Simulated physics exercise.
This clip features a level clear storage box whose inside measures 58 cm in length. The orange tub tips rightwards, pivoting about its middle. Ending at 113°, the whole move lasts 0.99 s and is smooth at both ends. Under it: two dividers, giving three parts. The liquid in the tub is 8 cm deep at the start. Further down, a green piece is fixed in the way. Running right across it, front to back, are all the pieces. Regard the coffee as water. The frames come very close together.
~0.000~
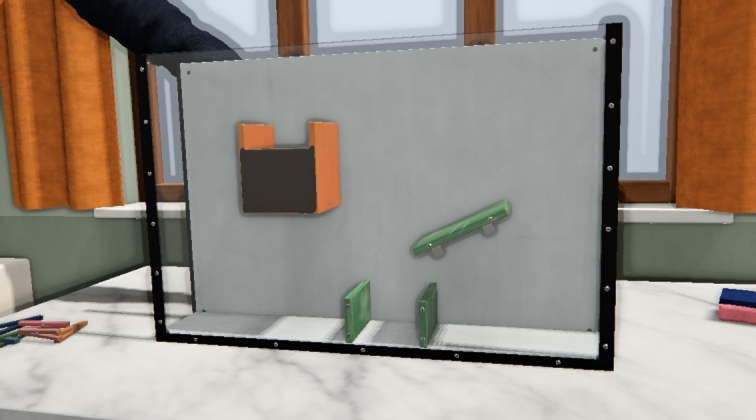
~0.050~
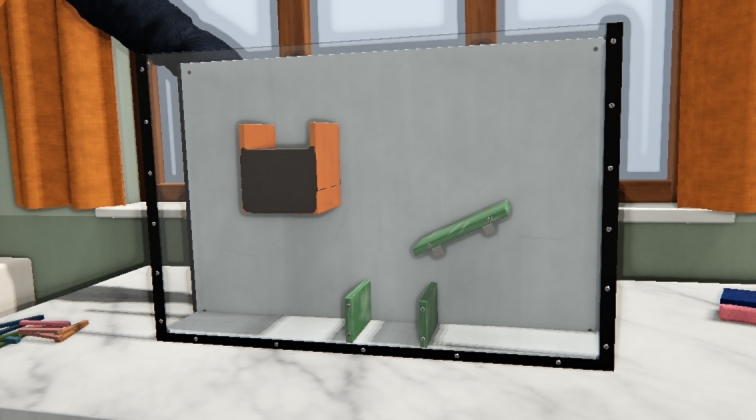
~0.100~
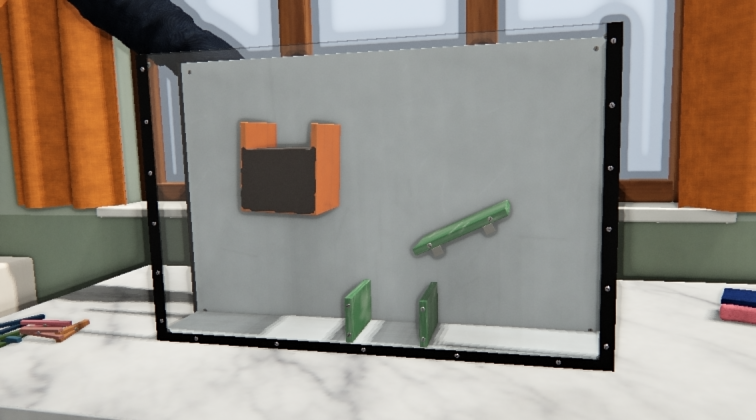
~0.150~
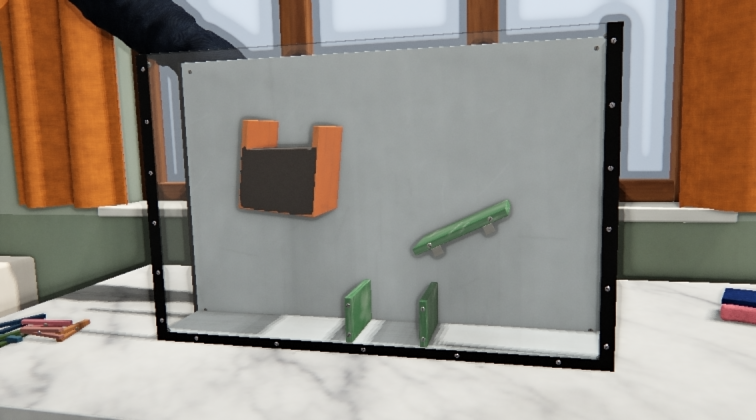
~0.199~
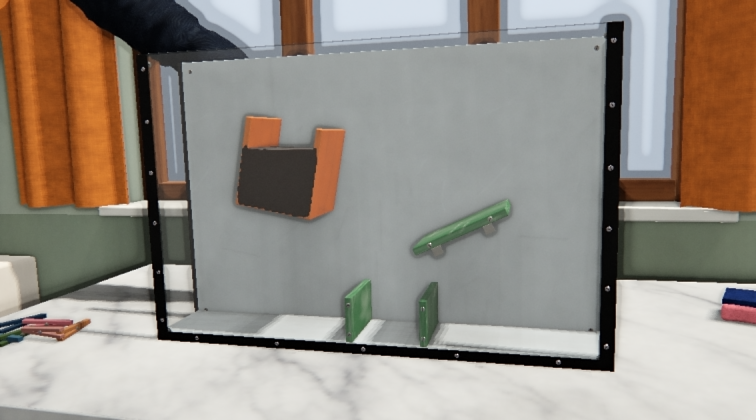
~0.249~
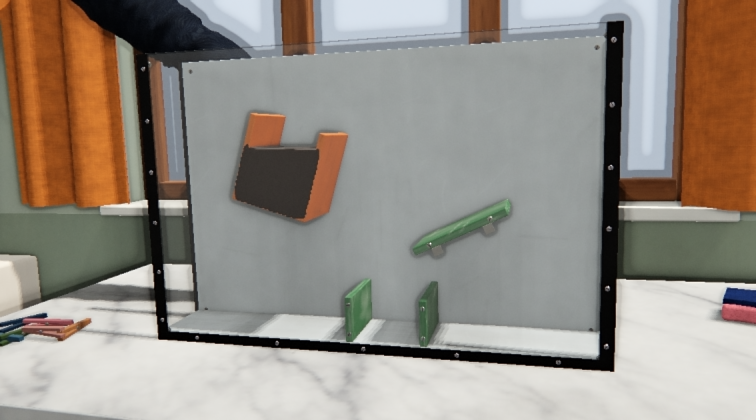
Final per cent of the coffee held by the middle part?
Close to 70 per cent.
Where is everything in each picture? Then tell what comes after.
The first picture shows tilt 0°; lip (312, 124); the highest coffee is at (264, 151); divider tops at (348, 300) and (422, 303).
The second picture shows tilt 1°; lip (312, 124); the highest coffee is at (287, 151).
The third picture shows tilt 3°; lip (314, 125); the highest coffee is at (279, 151).
The fourth picture shows tilt 6°; lip (316, 128); the highest coffee is at (269, 151).
The fifth picture shows tilt 11°; lip (319, 131); the highest coffee is at (256, 151).
The sixth picture shows tilt 17°; lip (322, 136); the highest coffee is at (255, 151).
By 0.44 s the parts hold 0, 0 and 0 per cent, with 100 still above them.
By 0.68 s the parts hold 0, 6 and 0 per cent, with 94 still above them.
By 0.99 s the parts hold 4, 58 and 1 per cent, with 38 still above them.
At rest it is 7 per cent left, 68 middle, 25 right.
